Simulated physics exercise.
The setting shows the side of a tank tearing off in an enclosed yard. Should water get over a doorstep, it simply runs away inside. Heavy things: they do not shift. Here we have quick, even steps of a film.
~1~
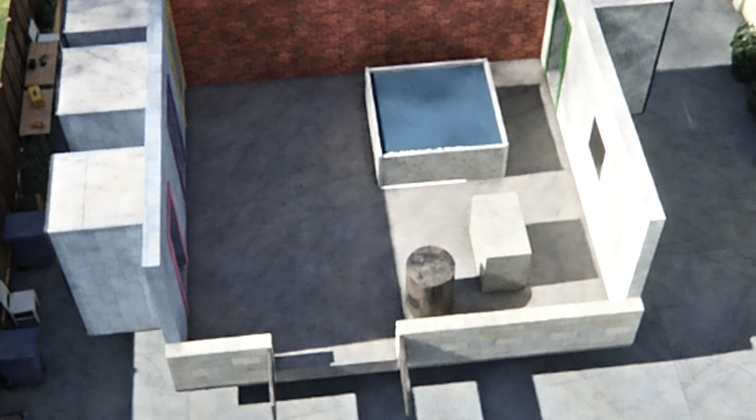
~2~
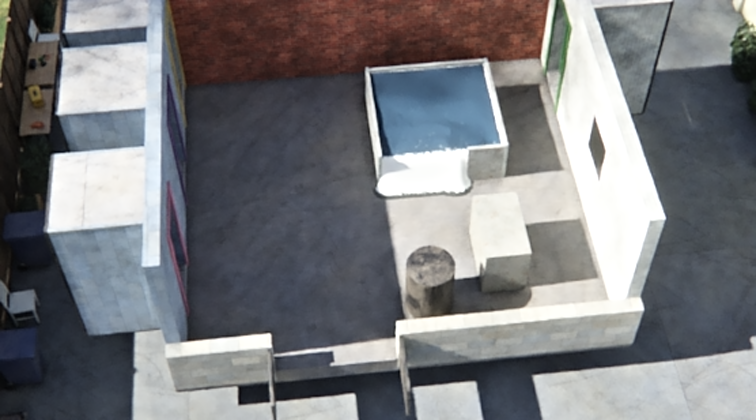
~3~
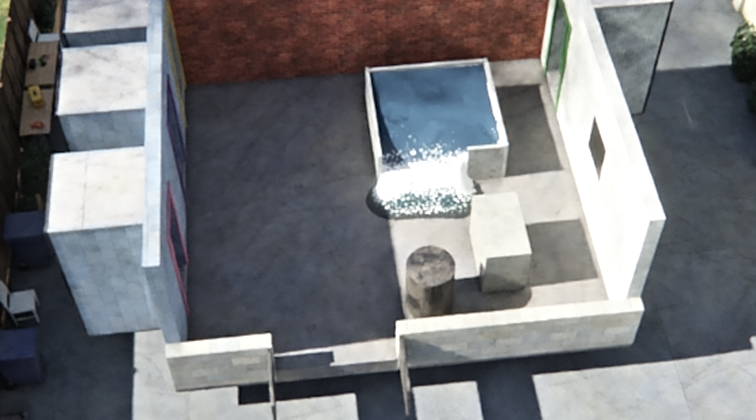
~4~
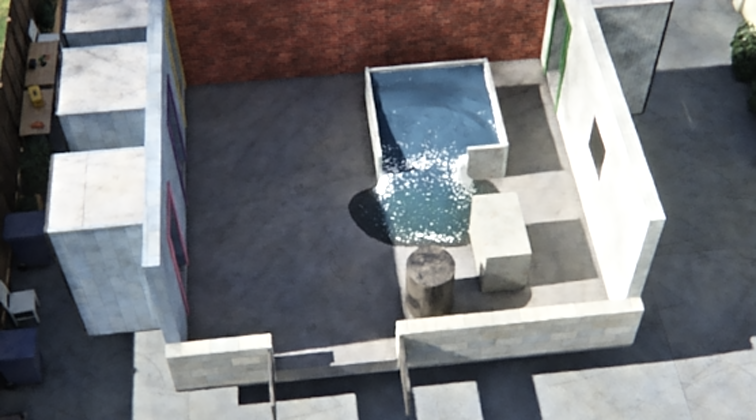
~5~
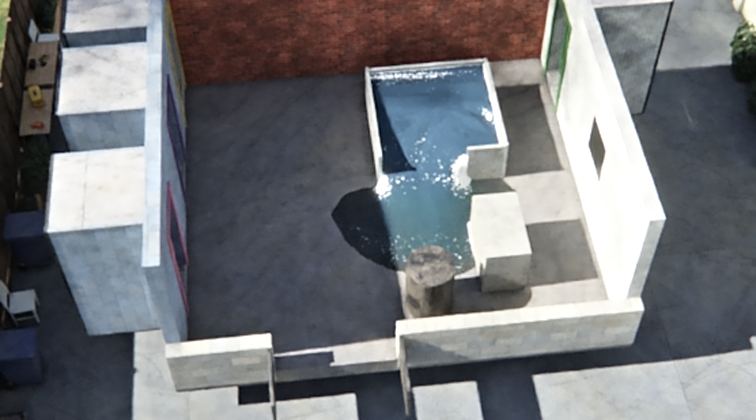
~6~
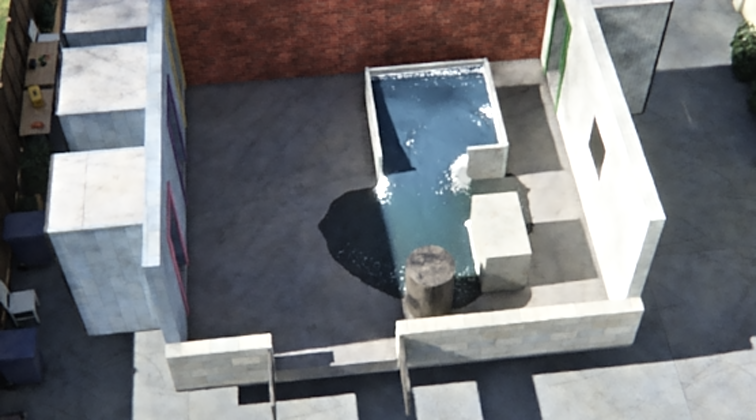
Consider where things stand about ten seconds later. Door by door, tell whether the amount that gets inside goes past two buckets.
Door by door: The pink door stays at two buckets or less, the purple door stays at two buckets or less, the yellow door stays at two buckets or less, the green door stays at two buckets or less.
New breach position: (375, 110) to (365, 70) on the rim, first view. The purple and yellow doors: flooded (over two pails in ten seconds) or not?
Lab note: Purple door above the mark, yellow door above the mark.
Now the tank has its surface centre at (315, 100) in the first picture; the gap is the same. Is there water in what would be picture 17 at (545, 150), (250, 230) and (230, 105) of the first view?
In turn: Clear, flooded, not flooded.
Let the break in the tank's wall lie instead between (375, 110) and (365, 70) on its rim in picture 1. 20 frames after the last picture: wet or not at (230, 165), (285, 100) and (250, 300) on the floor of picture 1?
So: Wetted, then wetted, then wetted.
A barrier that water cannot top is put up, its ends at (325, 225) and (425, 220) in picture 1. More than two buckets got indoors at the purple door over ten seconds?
My guess is that the purple one exceeds the limit.
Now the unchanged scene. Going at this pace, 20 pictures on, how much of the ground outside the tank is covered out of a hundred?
Around 55 percent.
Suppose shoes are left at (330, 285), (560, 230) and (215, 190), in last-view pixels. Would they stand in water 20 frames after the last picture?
In turn, the points end up soaked, soaked and high and dry.
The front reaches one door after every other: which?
Result: The yellow one.
A moment on, water covers 30 % of the floor; the pink door not reached, the purple door not reached, the yellow door not reached, the green door not reached.
Next, water covers 45 % of the floor; the pink door not reached, the purple door not reached, the yellow door not reached, the green door not reached.
Then, water covers 55 % of the floor; the pink door wet at the sill, nothing in, the purple door not reached, the yellow door not reached, the green door wet at the sill, nothing in.
Later, water covers 85 % of the floor; the pink door under two buckets in, the purple door wet at the sill, nothing in, the yellow door wet at the sill, nothing in, the green door wet at the sill, nothing in.
In the end, water covers 100 % of the floor; the pink door under two buckets in, the purple door wet at the sill, nothing in, the yellow door wet at the sill, nothing in, the green door wet at the sill, nothing in.
